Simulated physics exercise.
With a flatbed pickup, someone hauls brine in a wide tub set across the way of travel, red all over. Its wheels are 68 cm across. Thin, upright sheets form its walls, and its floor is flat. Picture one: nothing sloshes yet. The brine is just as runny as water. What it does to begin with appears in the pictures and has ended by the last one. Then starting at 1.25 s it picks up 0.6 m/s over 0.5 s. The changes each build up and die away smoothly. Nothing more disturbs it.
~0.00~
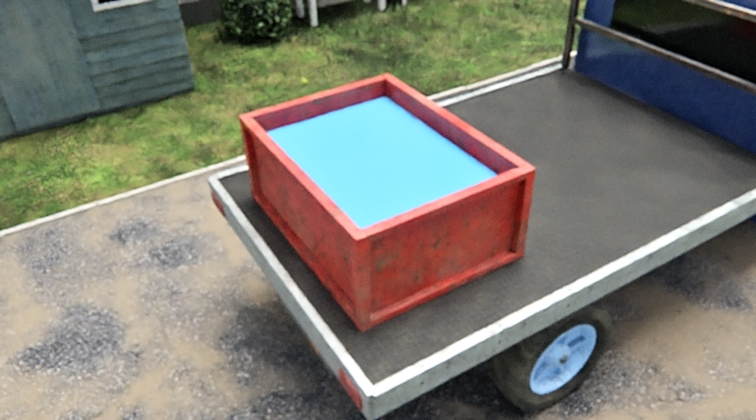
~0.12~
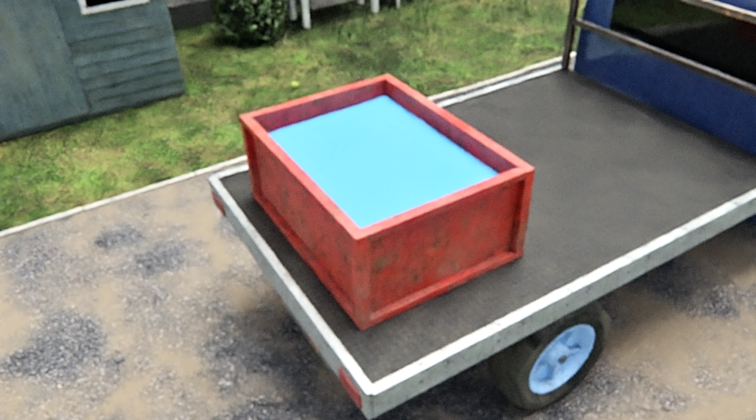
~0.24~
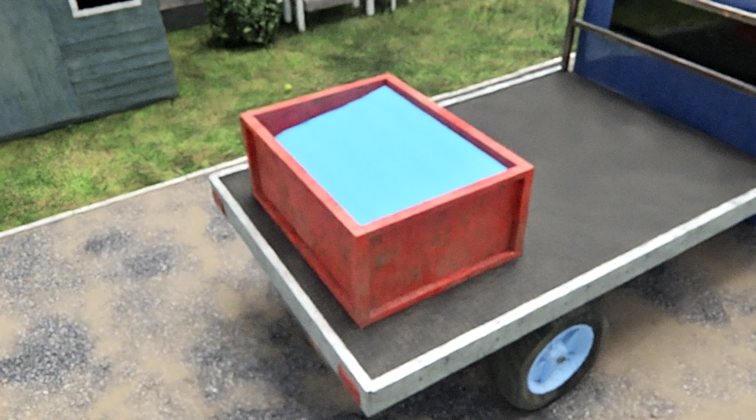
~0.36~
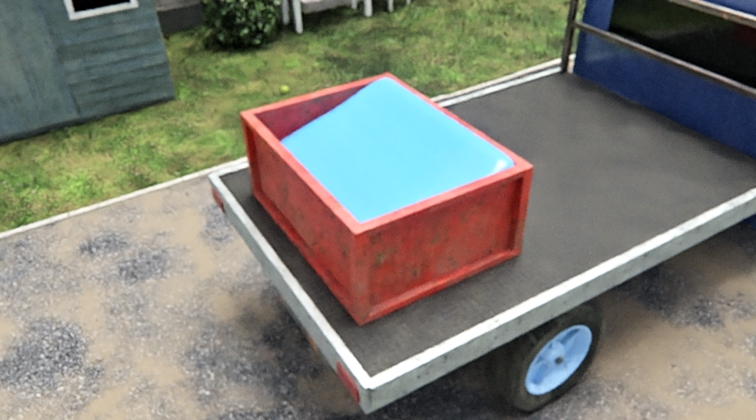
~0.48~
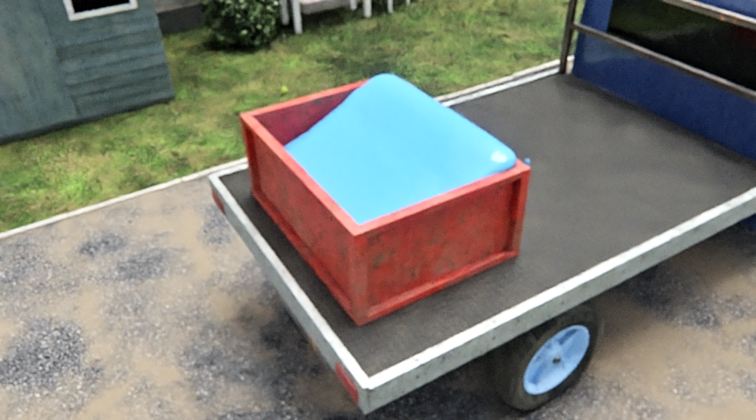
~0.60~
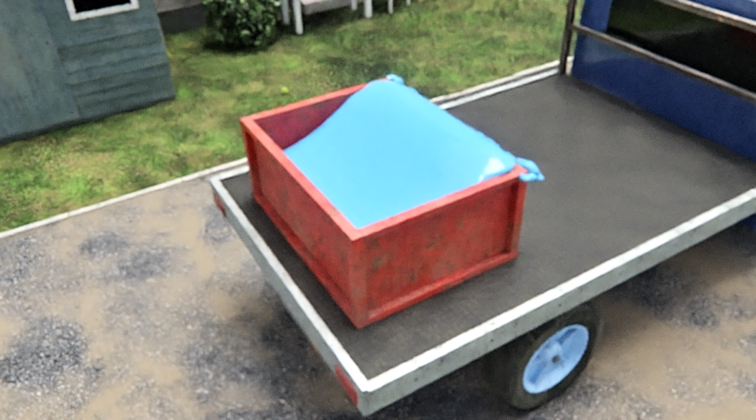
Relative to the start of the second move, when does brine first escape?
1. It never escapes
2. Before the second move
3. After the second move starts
Answer: 2.
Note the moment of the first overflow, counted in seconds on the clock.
First escape: Approx. 0.7 s.
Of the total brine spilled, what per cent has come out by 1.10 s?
About 70 percent, give or take.
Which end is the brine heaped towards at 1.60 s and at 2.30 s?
The liquid stands at the forward end first and then at the rear end.
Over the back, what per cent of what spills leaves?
Close to 20 per cent goes that way.
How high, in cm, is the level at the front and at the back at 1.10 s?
Front level 22 cm, back level 52 cm.
After 1.10 s front 22 cm, middle 31 cm, back 52 cm above the floor; the loss stands at 3 per cent, over the front.
After 1.60 s front 44 cm, middle 32 cm, back 30 cm above the floor; the loss stands at 4 per cent, mostly over the front, some over the back.
After 2.30 s front 33 cm, middle 34 cm, back 37 cm above the floor; the loss stands at 4 per cent, mostly over the front, some over the back.
After 4.74 s the loss stands at 4 per cent, mostly over the front, some over the back; the first of it left at about 0.70 s, and the second move began at 1.25 s.
